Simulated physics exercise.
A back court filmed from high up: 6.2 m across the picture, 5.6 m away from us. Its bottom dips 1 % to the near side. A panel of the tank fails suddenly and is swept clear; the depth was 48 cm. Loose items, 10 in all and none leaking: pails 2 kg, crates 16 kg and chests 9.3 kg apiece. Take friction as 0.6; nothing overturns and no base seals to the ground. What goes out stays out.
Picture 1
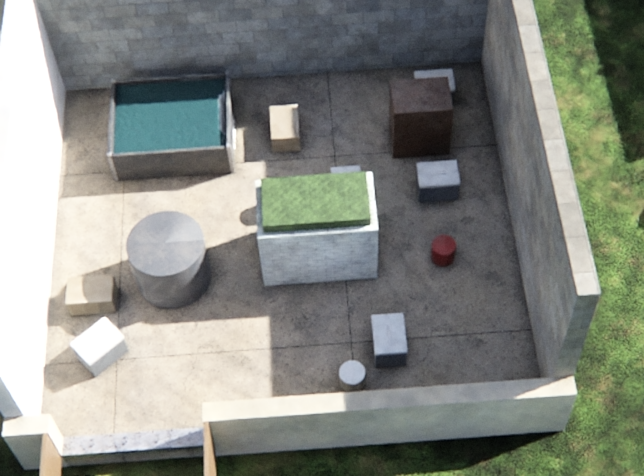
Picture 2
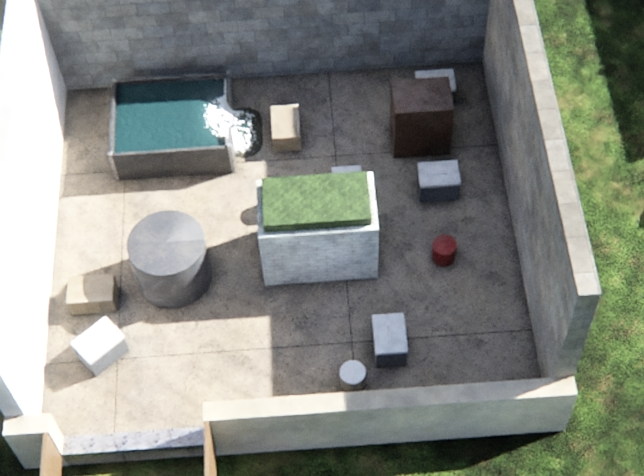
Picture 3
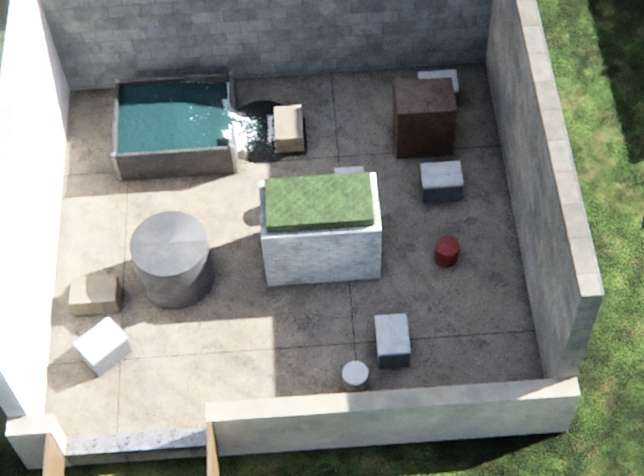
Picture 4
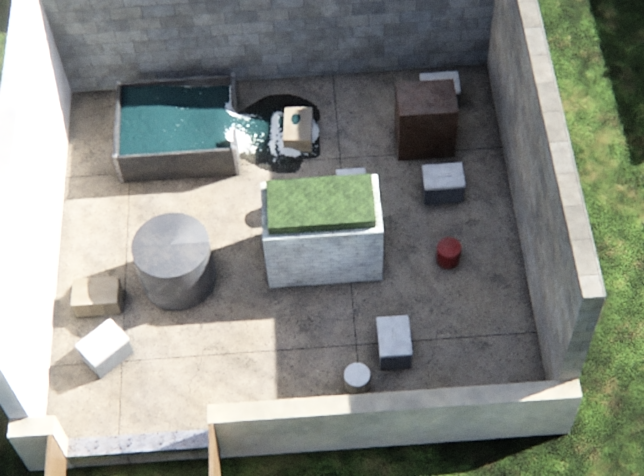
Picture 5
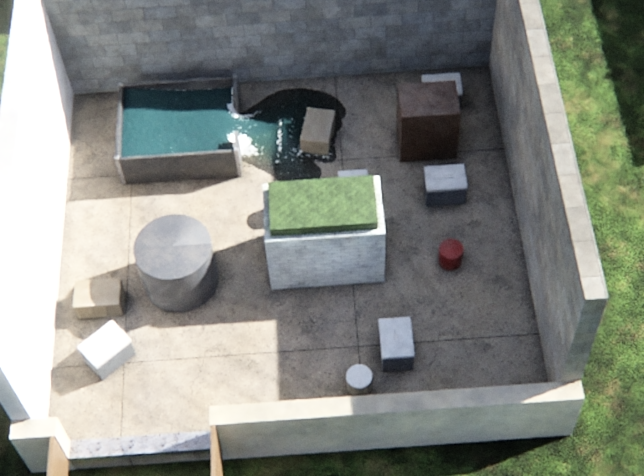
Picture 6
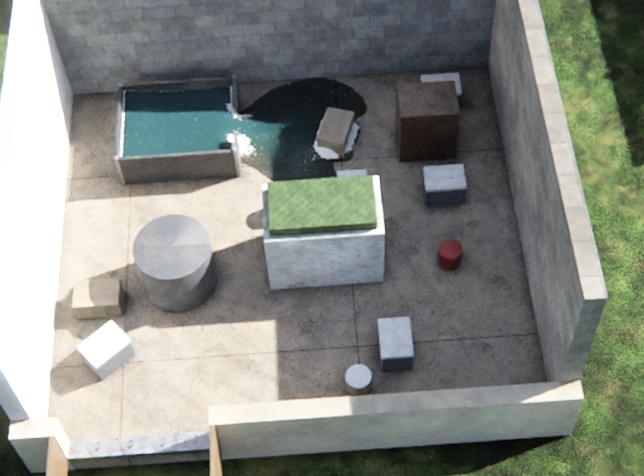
At first, a walled courtyard seen from above holds a tank of still water among scattered blocks and a red pail. Then water bursts from the tank's right side in white foam and spreads across the floor, surrounding a nearby tan block and pushing it rightward, while the other items stay put.
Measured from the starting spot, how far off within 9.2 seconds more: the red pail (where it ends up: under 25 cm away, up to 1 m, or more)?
The red pail travels far.
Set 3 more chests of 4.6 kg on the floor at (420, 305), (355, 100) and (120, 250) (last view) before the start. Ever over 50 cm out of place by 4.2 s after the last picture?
In turn: Under, more, short of it.
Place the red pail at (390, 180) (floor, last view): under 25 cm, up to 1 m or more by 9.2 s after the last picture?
It travels far.
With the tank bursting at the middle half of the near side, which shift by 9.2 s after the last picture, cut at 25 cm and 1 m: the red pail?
Then the red pail stays put.
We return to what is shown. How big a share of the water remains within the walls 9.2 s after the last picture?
About 100 per cent.
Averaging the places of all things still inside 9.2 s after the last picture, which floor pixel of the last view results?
Around (271, 314).
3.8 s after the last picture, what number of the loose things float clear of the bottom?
I count 3.
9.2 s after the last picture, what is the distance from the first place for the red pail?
About 450 cm.
Then, 1.2 s after the last picture the red pail is near (451, 249), 0.0 m from its start, aground; 0 of 10 are out; 0 afloat.
Then, 3.8 s after the last picture the red pail is near (470, 326), 1.2 m from its start, aground; 0 of 10 are out; 3 afloat.
Then, 6.2 s after the last picture the red pail is near (356, 388), 2.4 m from its start, afloat; 0 of 10 are out; 4 afloat.
Then, 9.2 s after the last picture the red pail is near (132, 370), 4.4 m from its start, afloat; 0 of 10 are out; 4 afloat.
